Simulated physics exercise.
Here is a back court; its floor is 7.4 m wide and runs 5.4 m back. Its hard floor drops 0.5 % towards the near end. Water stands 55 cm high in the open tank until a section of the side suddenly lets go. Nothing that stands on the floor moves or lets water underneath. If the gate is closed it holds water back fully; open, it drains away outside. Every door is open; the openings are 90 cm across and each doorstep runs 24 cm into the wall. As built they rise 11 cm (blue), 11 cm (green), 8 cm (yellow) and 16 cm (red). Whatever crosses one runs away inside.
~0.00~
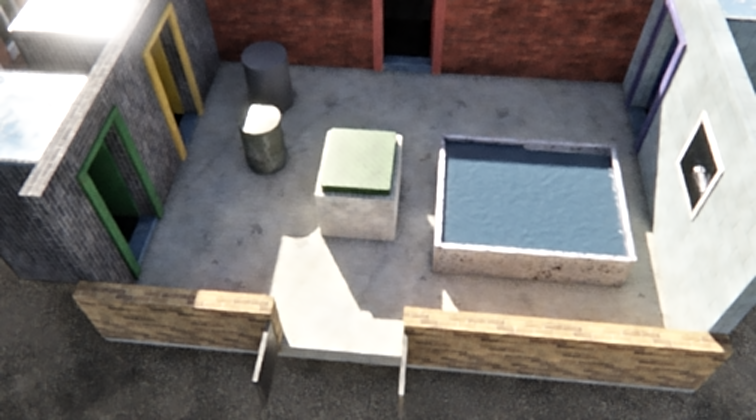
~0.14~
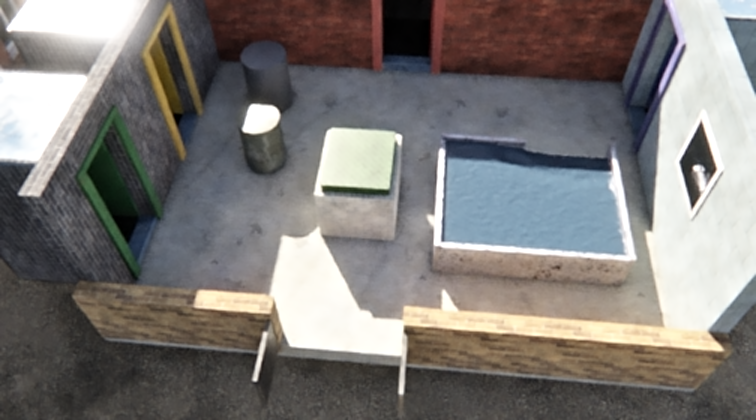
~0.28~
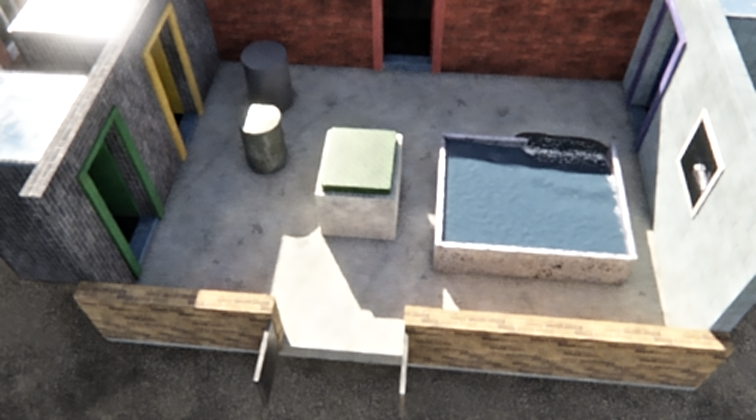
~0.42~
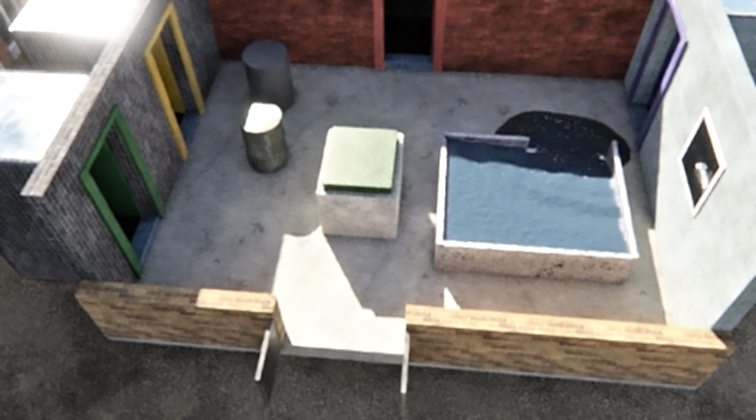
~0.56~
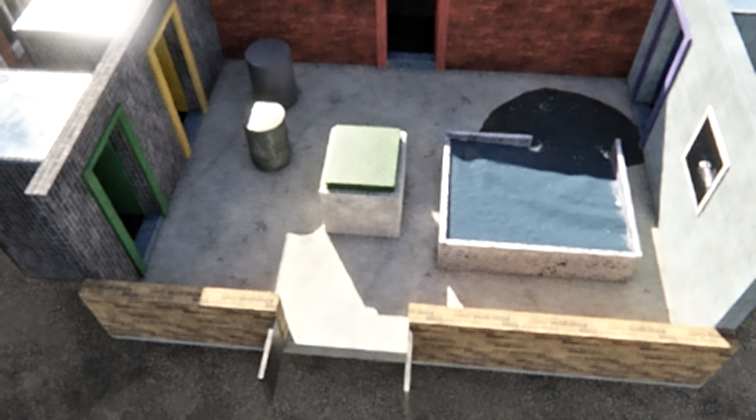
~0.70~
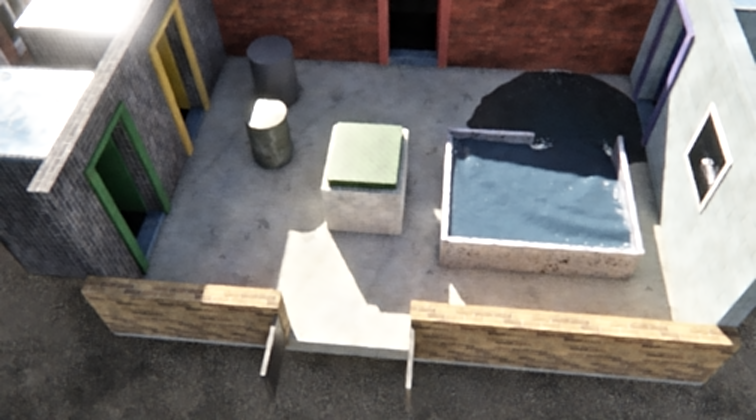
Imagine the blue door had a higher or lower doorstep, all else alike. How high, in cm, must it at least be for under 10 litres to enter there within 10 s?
About 28 cm.
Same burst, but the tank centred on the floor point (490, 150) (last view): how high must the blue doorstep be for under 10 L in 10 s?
Some 24 cm.
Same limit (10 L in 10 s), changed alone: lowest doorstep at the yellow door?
Roughly 10.0 cm at yellow.
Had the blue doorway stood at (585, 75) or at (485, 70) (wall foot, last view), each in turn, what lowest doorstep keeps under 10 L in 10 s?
About 35 and 17 cm.
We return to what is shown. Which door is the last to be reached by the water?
It is the green one.
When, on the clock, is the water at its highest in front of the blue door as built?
Around 2.6 s.
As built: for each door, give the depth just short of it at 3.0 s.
In cm: Blue 25, green 0, yellow 0, red 8.
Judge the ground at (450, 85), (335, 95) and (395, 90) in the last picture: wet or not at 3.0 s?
In that order: Wet, under water, flooded.
After 1.4 s water covers 15 % of the floor, deepest (46 cm) near (631, 82); 15 cm at the blue door, 0 litres in over its 11 cm doorstep.
After 3.0 s water covers 30 % of the floor, deepest (28 cm) near (594, 108); 25 cm at the blue door, 109 litres in over its 11 cm doorstep.
After 10.0 s water covers 95 % of the floor, deepest (12 cm) near (156, 311); 10 cm at the blue door, 272 litres in over its 11 cm doorstep.
At the blue door as built, the water arrived by 0.7 s and peaked near 28 cm at 2.6 s.
Run again over the same 10 s with other heights there, 18 litres in over 25.5 cm, 5 litres over 30 cm. The limit of 10 litres is kept from about 28 cm up.
